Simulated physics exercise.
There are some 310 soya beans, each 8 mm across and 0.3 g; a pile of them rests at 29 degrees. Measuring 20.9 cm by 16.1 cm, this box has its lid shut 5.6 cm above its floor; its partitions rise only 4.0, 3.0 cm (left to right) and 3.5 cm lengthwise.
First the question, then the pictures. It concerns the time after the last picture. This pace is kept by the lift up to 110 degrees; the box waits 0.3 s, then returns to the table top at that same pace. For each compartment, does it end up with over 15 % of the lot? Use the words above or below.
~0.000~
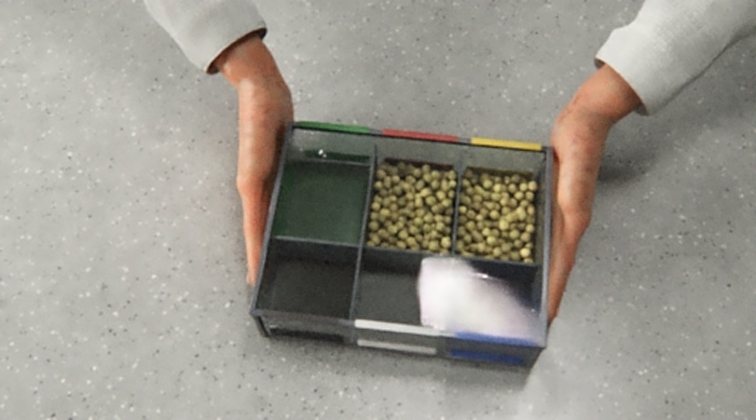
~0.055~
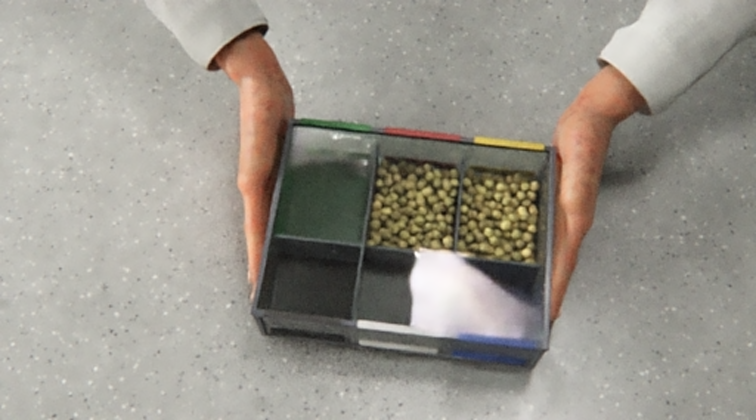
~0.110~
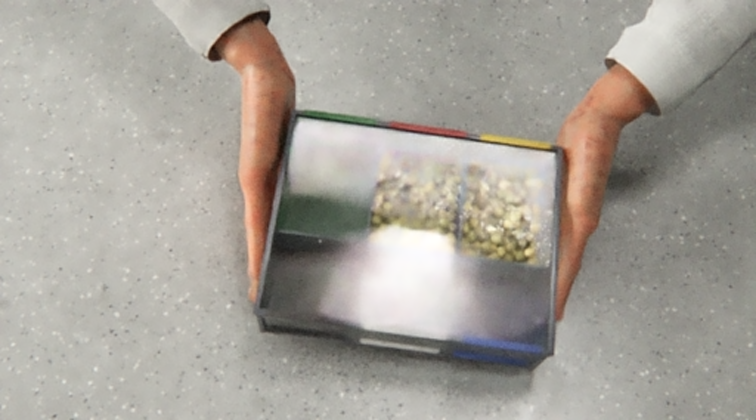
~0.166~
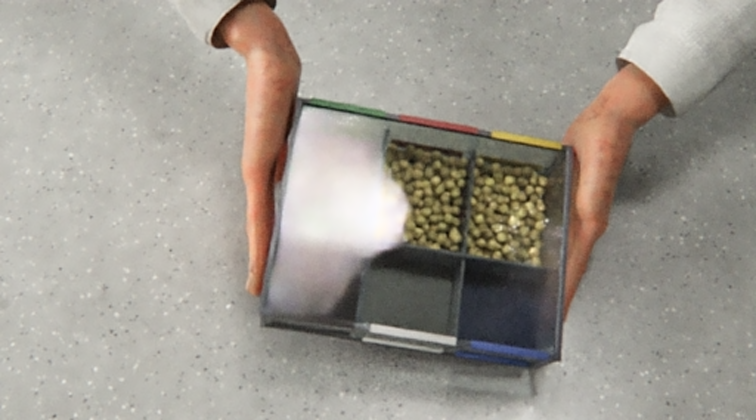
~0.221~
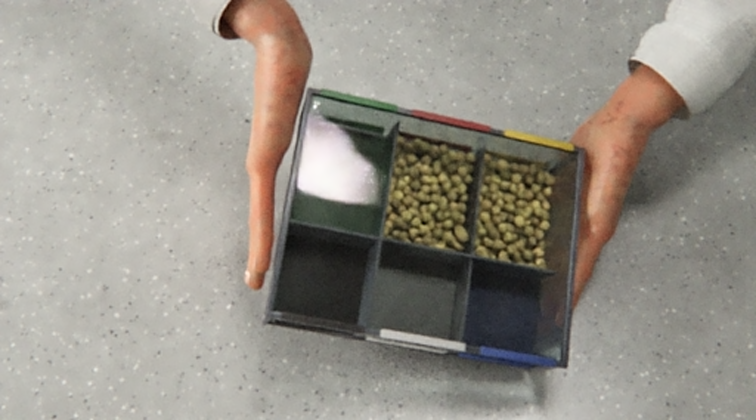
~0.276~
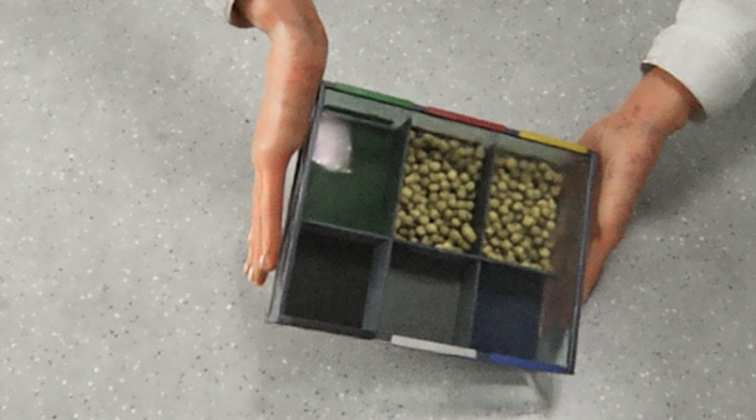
Red: Below; blue: Above; green: Below; yellow: Above; white: Below; black: Below.
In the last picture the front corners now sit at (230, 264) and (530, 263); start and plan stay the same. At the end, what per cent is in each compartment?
By the end, red has 60%, blue has 0%, green has 15%, yellow has 30%, white has 0% and black has 0%.
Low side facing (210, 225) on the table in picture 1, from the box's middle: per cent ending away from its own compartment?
About 60 per cent.
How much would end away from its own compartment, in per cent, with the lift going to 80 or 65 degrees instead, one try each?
About 35 and 10 per cent.
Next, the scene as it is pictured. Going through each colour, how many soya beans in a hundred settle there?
Red: 0 %, blue: 55 %, green: 0 %, yellow: 45 %, white: 0 %, black: 0 %.
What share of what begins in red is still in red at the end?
Around 0 per cent of it.
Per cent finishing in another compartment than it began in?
Estimate: Some 55 %.
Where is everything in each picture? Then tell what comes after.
Box tilt 0 degrees, front corners at (255, 310) and (540, 343); red 50 %, yellow 50 %, in the first frame.
Box tilt 1 degrees, front corners at (257, 310) and (543, 345), in the second frame.
Box tilt 6 degrees, front corners at (260, 309) and (548, 349), lowest corner right front, in the third frame.
Box tilt 12 degrees, front corners at (265, 309) and (555, 355), lowest corner right front, in the fourth frame.
Box tilt 18 degrees, front corners at (273, 312) and (561, 362), lowest corner right front, in the fifth frame.
Box tilt 24 degrees, front corners at (283, 316) and (568, 369), lowest corner right front; red 50 %, yellow 50 %. The box's pace is about 110 degrees a second, in the sixth frame.
Then, at 1.29 s, tilt 110 degrees; red 5 %, blue 40 %, yellow 55 %.
Then, at 1.96 s, tilt 56 degrees; blue 50 %, yellow 50 %.
Then, at 2.68 s, tilt 0 degrees; blue 55 %, yellow 45 %.
By 3.1 s all is still; red 0 %, blue 55 %, green 0 %, yellow 45 %, white 0 %, black 0 %.
